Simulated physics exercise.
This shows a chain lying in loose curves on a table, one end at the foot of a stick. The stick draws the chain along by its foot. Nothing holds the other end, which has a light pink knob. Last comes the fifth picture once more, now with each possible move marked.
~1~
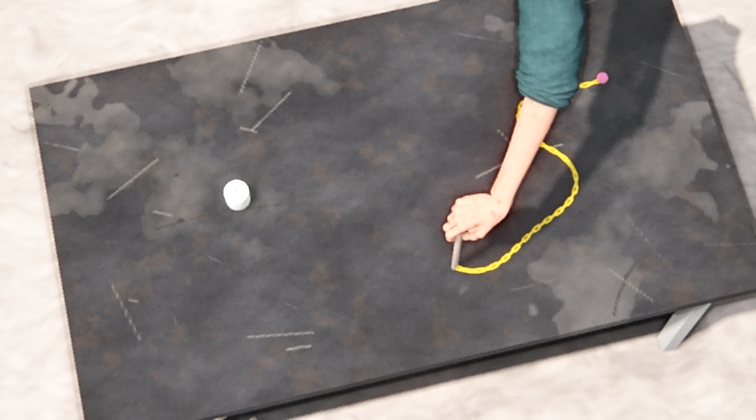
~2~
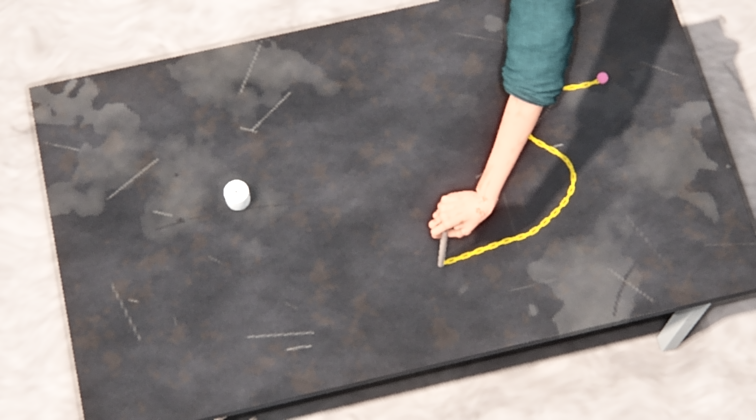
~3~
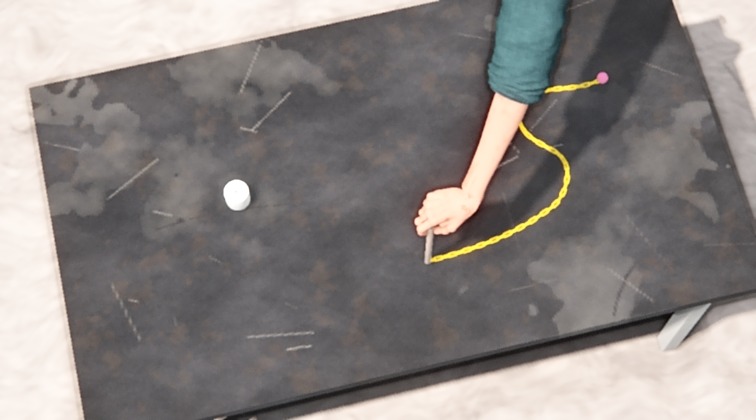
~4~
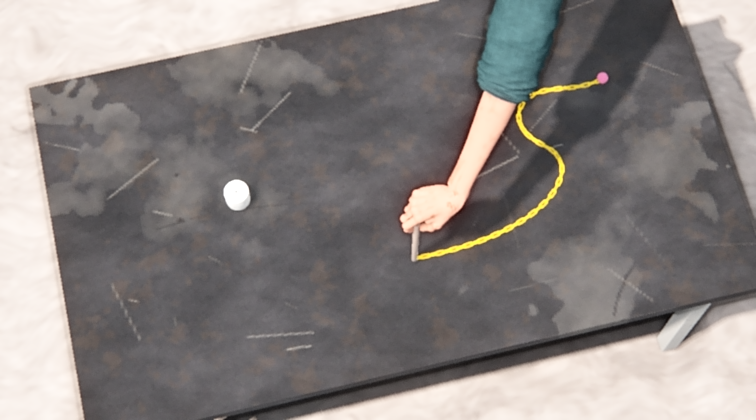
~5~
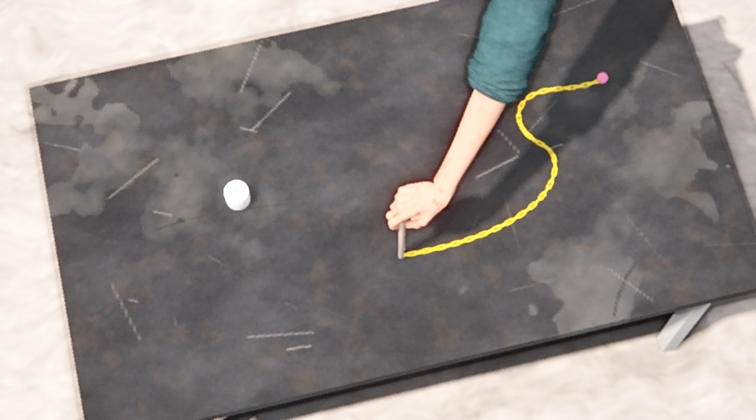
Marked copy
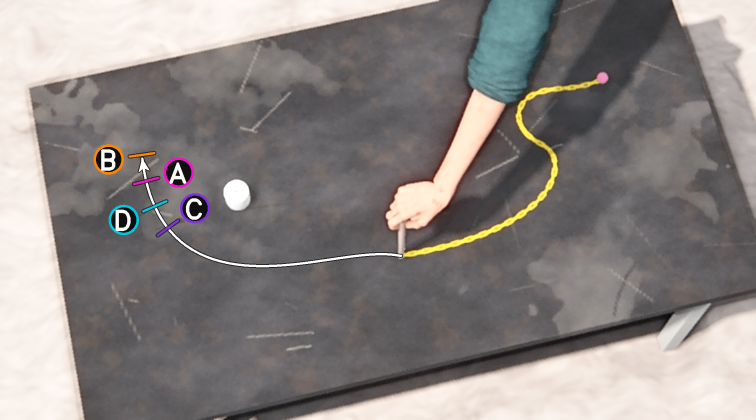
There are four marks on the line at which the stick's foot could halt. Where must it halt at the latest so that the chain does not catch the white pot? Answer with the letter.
At D, and not beyond.
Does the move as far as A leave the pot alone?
No.
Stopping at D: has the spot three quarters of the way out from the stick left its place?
By then, yes.
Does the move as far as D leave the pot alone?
For that mark, yes.
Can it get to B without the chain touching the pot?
No.
On the copy, A at (146, 181); B at (142, 155); C at (168, 228); D at (155, 206); the route from (401, 256) via (237, 264) to (142, 158).
On D. First, foot of the stick (305, 263), middle of the chain (471, 182), free end (601, 79).
Then, foot of the stick (210, 258), middle of the chain (390, 203), free end (540, 116).
Finally, foot of the stick (155, 207), middle of the chain (340, 206), free end (503, 139); nothing has been touched.
By contrast, A brings the chain against the pot; B brings the chain against the pot; C is safe but short.
